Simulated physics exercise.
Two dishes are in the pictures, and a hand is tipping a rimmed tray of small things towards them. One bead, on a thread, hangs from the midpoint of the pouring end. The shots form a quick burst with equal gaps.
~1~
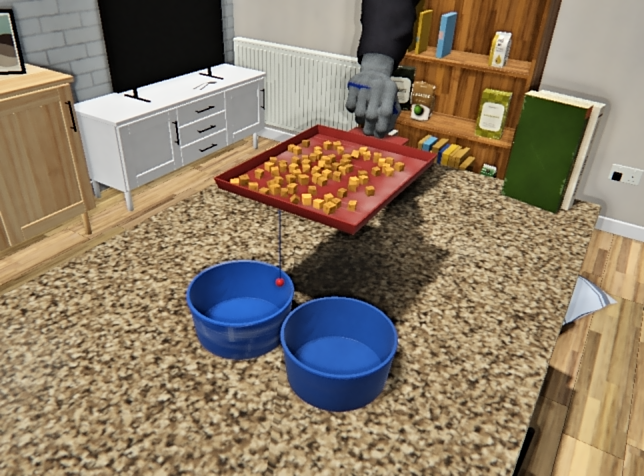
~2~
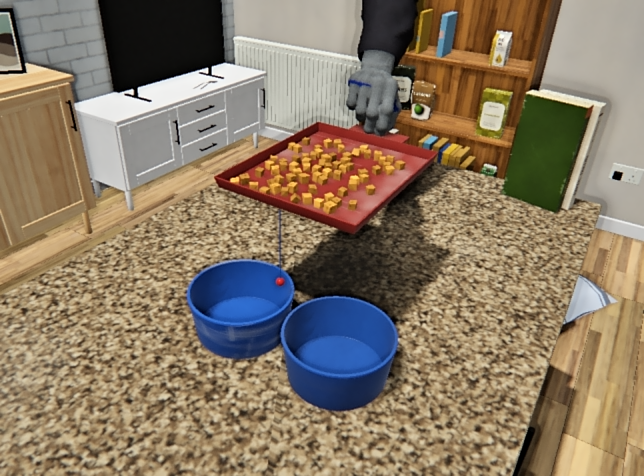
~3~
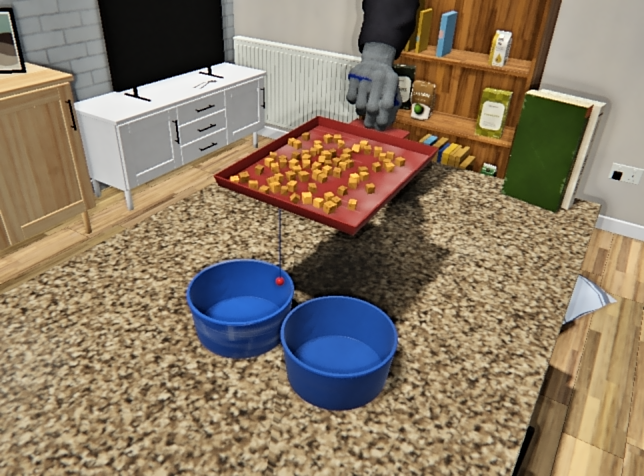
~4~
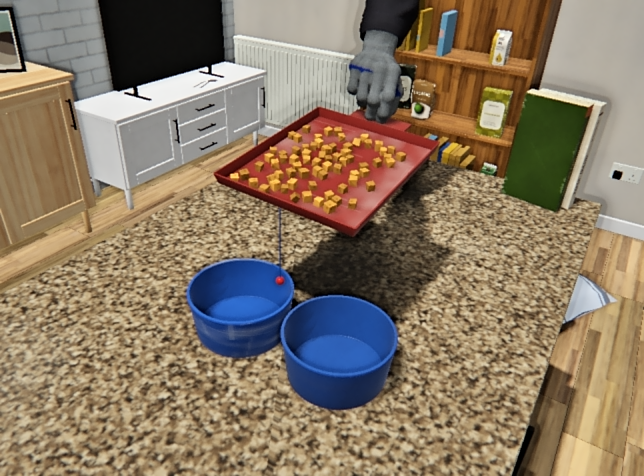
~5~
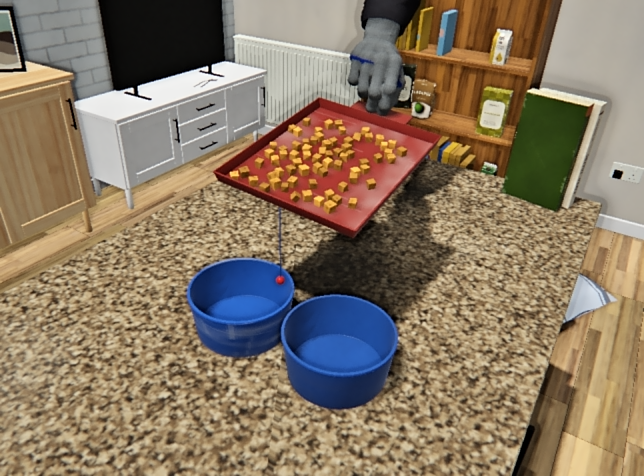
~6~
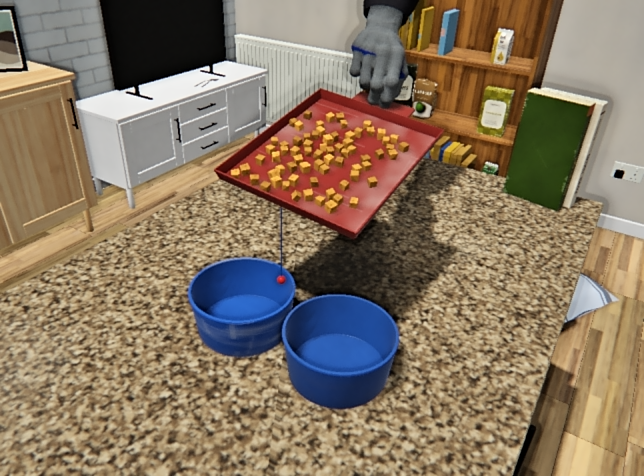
The clip opens on a gray hand at the far side of a red tray of small orange-yellow cubes, held above two blue bowls on a speckled countertop. The tray's far edge gradually rises, tilting it slightly more toward the bowls, while the cubes spread a little across its surface.
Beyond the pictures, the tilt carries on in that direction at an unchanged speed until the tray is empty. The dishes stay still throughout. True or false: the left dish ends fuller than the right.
False.
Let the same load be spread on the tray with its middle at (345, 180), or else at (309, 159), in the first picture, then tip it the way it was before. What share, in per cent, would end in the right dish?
You'd get 100 % the first time and 80 % the second.
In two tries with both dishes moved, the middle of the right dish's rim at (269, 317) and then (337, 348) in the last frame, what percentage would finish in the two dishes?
50 %, 80 %.
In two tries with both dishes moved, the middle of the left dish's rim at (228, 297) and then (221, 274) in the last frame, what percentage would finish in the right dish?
Trial 1 near 60 percent, trial 2 near 80 percent.
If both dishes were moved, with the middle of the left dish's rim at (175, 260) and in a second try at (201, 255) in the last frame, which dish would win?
Try 1 - the dish at right; try 2 - the dish at right.
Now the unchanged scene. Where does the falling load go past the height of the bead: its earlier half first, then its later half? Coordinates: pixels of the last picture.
Close to (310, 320), then close to (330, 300).
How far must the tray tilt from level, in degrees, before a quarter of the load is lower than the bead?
It has tipped about 110 degrees.
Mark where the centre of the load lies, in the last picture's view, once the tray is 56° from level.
The load is centred near (326, 198).
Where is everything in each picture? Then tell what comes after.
The first frame shows corners of the pouring end at (218, 177) and (354, 223), level; middle of the load at (316, 171), croutons; left dish at (207, 334); right dish at (308, 385); bead on its thread at (280, 283).
The second frame shows corners of the pouring end at (218, 176) and (354, 223), level; middle of the load at (317, 170).
The third frame shows corners of the pouring end at (218, 175) and (354, 224), tipped barely, lowest at the right corner; middle of the load at (316, 167).
The fourth frame shows corners of the pouring end at (218, 173) and (354, 226), tipped a little, lowest at the right corner; middle of the load at (317, 163).
The fifth frame shows corners of the pouring end at (218, 171) and (354, 227), tipped a little, lowest at the right corner; middle of the load at (317, 159).
The sixth frame shows corners of the pouring end at (218, 169) and (355, 229), tipped a little, lowest at the right corner; middle of the load at (318, 155); left dish at (209, 331); right dish at (309, 382).
Soon after the last picture, tray tipped steeply; all on the tray.
A little later, tray tipped right over; nearly all on the tray; a stray few in the right dish.
Later still, tray tipped past a quarter turn; about two thirds in the right dish; a small part in the left dish; about a quarter outside both.
At rest, tray tipped past a quarter turn; about two thirds in the right dish; a small part in the left dish; about a quarter outside both.
